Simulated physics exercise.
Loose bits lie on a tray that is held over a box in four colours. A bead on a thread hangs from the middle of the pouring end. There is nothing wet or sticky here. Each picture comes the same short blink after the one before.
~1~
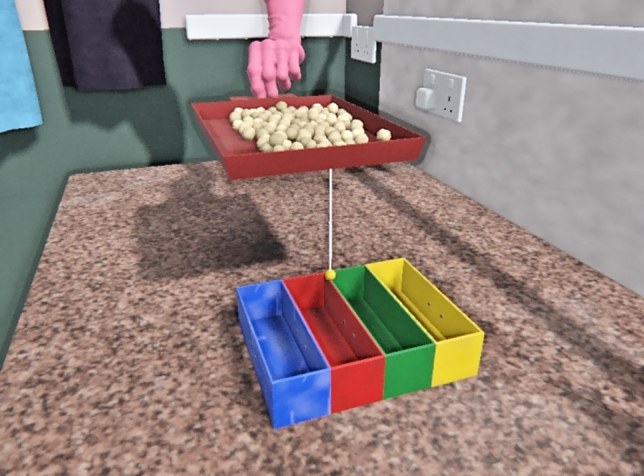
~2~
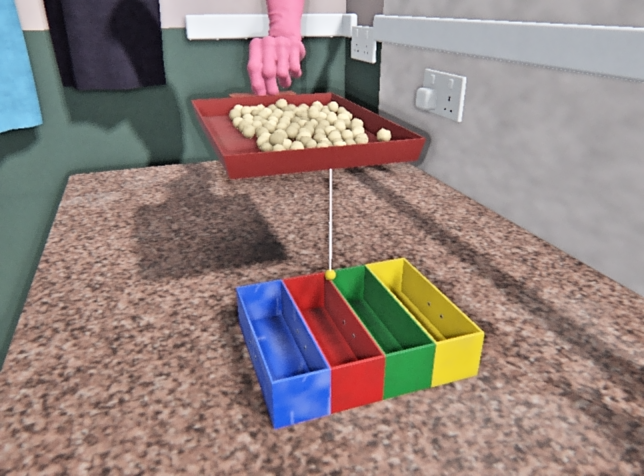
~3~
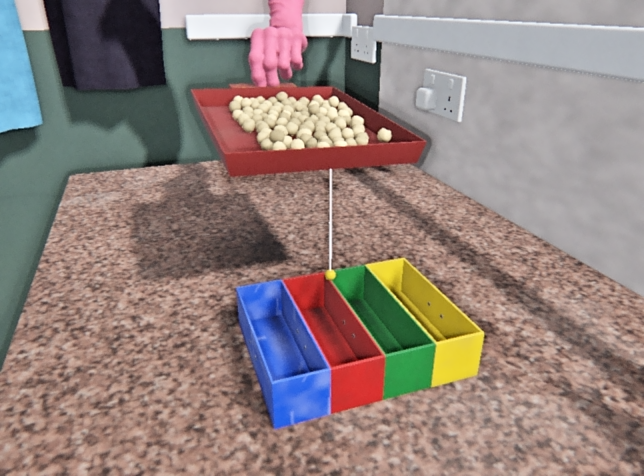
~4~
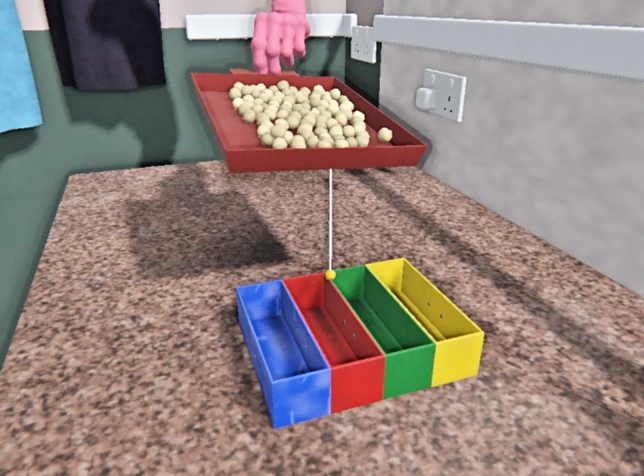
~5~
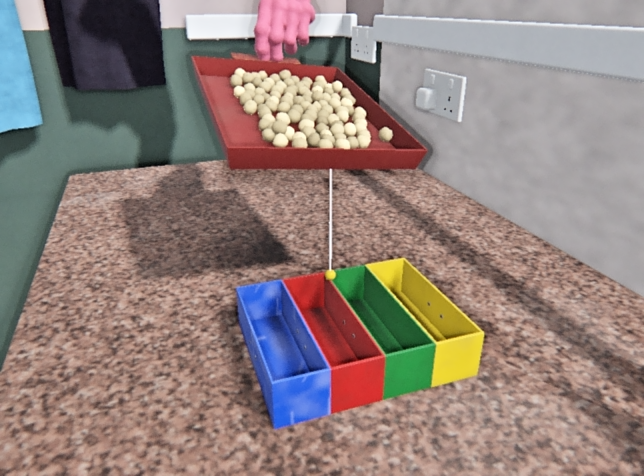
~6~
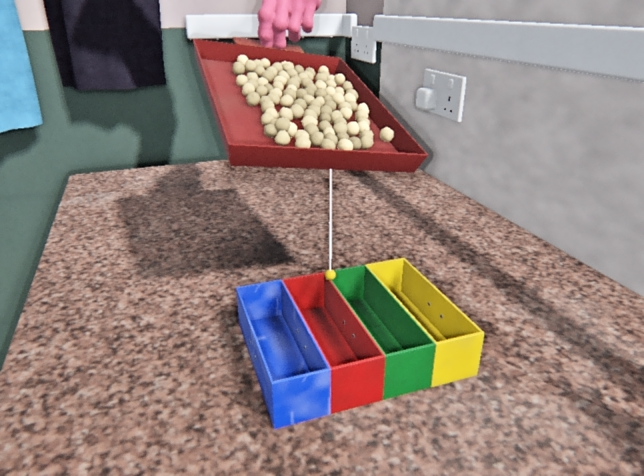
A pink hand lifted the back of a red tray of pale round nuts, steadily tilting it toward the front above a blue, red, green and yellow box, and the nuts shifted slightly forward.
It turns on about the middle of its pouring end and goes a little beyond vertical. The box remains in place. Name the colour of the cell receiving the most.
That is the yellow one.
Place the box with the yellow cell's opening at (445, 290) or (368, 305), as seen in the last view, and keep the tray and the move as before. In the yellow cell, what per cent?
Roughly 40% on the first try and 10% on the second.
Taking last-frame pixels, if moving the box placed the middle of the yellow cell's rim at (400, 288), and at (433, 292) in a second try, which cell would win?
Result 1: Yellow; result 2: The yellow cell.
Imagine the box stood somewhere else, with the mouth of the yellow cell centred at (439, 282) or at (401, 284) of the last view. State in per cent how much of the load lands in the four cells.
First try: Around 90 percent; second try: Around 60 percent.
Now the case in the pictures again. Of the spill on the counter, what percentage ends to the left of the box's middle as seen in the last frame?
That's roughly 10 per cent of the pieces.
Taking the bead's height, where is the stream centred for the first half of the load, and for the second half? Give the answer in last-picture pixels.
(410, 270) first, (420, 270) later.
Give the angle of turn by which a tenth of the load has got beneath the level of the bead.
Approx. reading: About 110°.
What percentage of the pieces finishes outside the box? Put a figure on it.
Close to 40 in a hundred.
Soon after the last picture, tray tipped steeply; all on the tray.
A little later, tray tipped right over; nearly all on the tray; a stray few falling or outside the box.
Later still, tray tipped past a quarter turn; about half in the yellow cell; a small part in the green cell; a stray few in the red cell; about a third falling or outside the box.
At rest, tray tipped past a quarter turn; about half in the yellow cell; a small part in the green cell; a stray few in the red cell; none in the blue cell; about a third outside the box.
